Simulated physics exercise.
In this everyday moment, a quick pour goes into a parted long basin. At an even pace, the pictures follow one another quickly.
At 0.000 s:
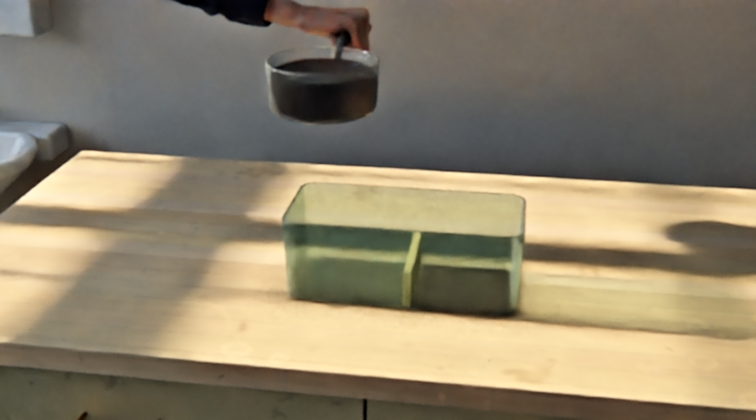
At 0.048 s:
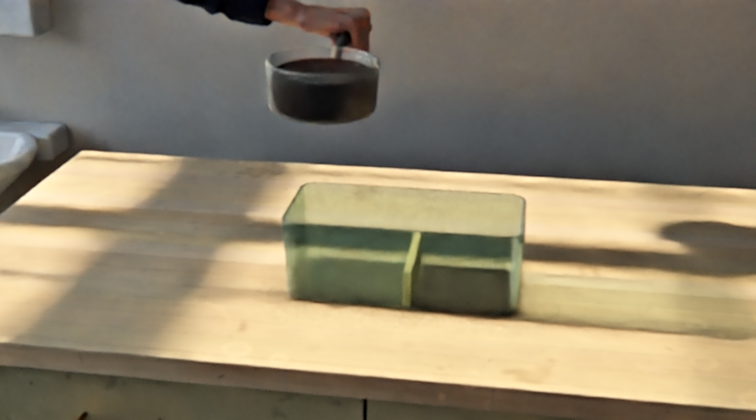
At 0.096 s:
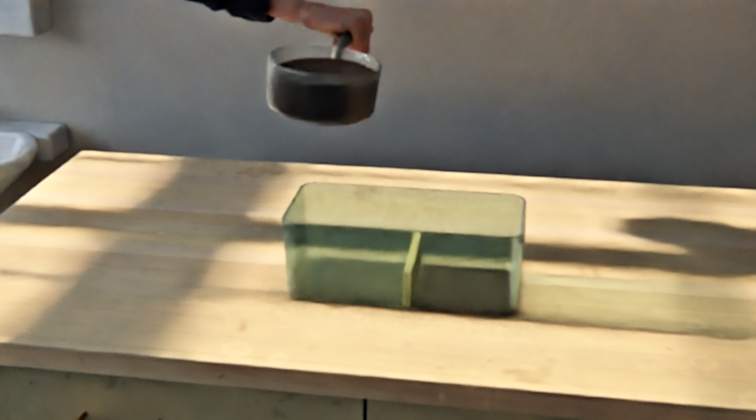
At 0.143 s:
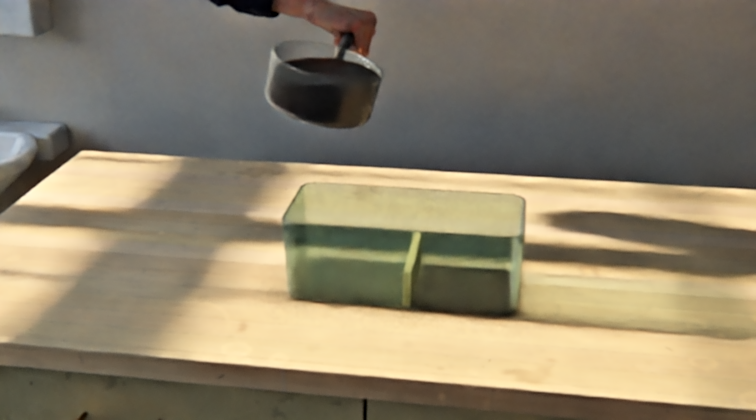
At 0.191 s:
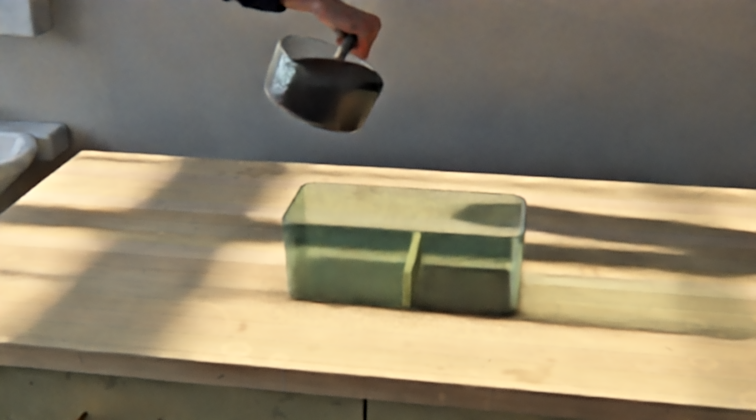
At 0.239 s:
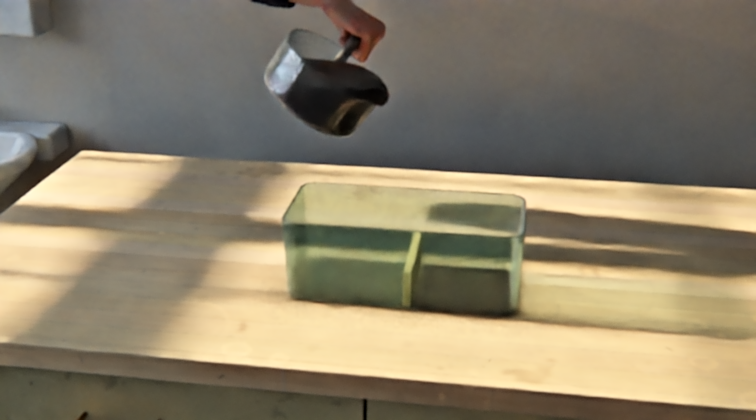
A glass pot of dark liquid tilting rightward in a person's hand above a divided green basin on a sunlit wooden counter.
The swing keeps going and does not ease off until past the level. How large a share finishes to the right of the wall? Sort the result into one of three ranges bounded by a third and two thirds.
It falls in the middle range, a third to two thirds.
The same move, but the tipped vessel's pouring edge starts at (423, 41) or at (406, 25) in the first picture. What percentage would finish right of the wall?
Close to 80 in a hundred, then close to 70 in a hundred.
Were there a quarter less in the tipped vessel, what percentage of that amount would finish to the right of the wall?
I'd say roughly 35 percent.
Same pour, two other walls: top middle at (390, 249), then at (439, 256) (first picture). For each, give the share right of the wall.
Well, it's close to 70 per cent for the first one, then 15 per cent for the other.
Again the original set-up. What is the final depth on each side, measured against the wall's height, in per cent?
Close to 30 for the left and 40 for the right.
After 0.51 s the tilt is 103° and 15 per cent is still to pour, 4 is left of the wall and 27 right of it.
After 0.70 s the tilt is 113° and 2 per cent is still to pour, 41 is left of the wall and 50 right of it.
After 0.91 s the tilt is 113° and 0 per cent is still to pour, 48 is left of the wall and 47 right of it.
After 1.13 s the tilt is 113° and 0 per cent is still to pour, 50 is left of the wall and 48 right of it.
In the end 50 per cent lies left of the wall, 48 right of it and 2 outside.
